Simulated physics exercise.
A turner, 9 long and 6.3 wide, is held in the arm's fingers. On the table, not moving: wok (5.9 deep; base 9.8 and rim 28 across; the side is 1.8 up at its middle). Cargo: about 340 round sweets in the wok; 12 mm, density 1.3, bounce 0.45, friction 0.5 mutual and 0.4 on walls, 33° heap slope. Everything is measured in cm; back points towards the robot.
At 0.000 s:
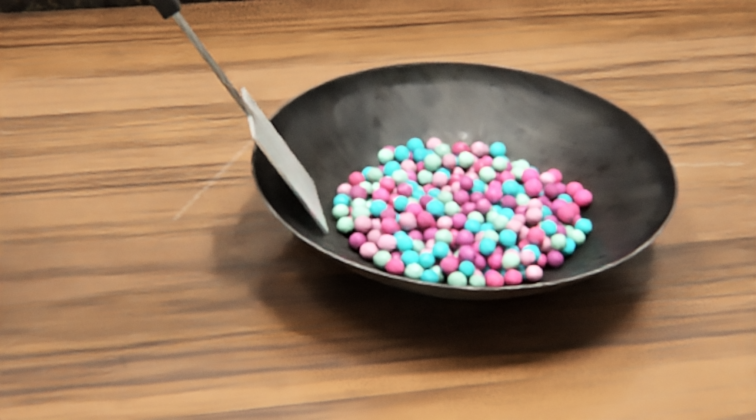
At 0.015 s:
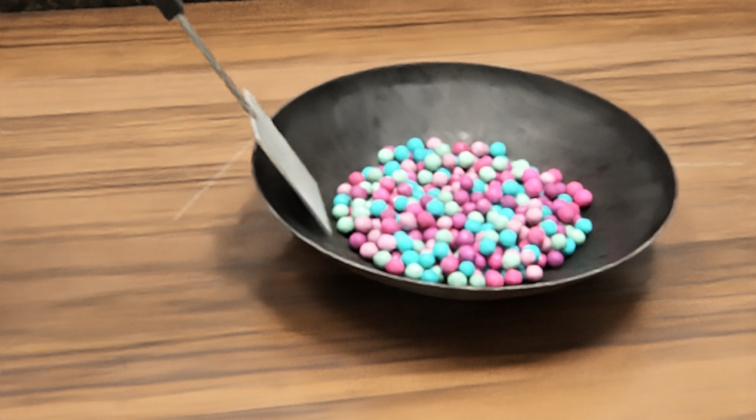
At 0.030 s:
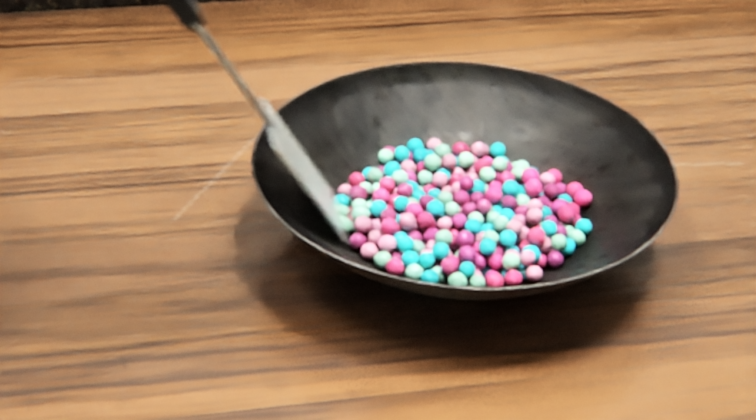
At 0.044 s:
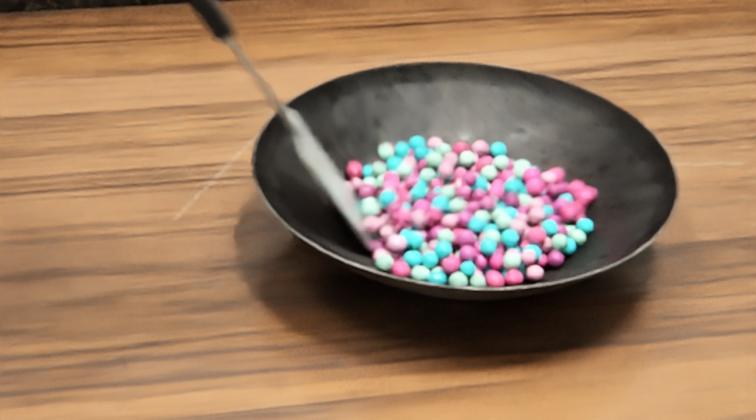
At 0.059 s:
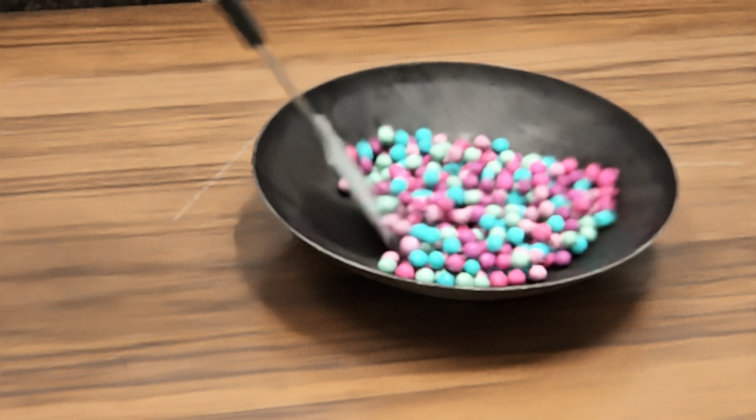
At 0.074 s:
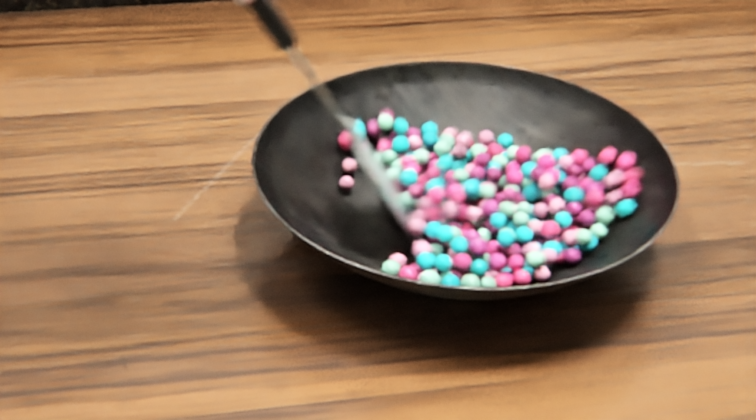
On a wooden table, a metal turner with a dark handle slid rightward through a black wok of pink, blue and pale green round sweets, pushing them into a heap towards the right side.
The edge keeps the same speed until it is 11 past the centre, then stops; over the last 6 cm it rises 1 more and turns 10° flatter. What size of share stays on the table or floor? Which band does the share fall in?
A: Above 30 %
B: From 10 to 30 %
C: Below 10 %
Option A: Above 30 %.
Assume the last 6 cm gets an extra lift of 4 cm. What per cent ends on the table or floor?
40 %.
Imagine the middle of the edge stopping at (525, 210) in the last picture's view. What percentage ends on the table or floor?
Something close to 5 in a hundred.
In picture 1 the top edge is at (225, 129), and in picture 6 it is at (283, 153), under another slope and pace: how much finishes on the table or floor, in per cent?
It comes to something like 25 %, give or take.
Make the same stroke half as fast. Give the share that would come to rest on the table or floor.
Near 30 %.
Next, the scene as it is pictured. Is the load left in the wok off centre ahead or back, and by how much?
Roughly 2.5 cm ahead of the centre.
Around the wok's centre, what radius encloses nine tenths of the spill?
I'd put it at about 60 centimetres.
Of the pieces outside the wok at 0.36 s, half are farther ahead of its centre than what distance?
26 cm.
After 0.11 s, sloping 59°, highest piece 8 above the table; 338 in the wok, 1 on the blade or in flight.
After 0.15 s, sloping 57°, highest piece 9 above the table; 332 in the wok, 7 on the blade or in flight.
After 0.36 s, sloping 49°, highest piece 12 above the table; 194 in the wok, 46 on the table or floor, 99 on the blade or in flight.
After 1.41 s, sloping 49°, highest piece 7 above the table; 194 in the wok, 145 on the table or floor.
In the end, 194 in the wok, 145 on the table or floor. That is 43 % on the table or floor.
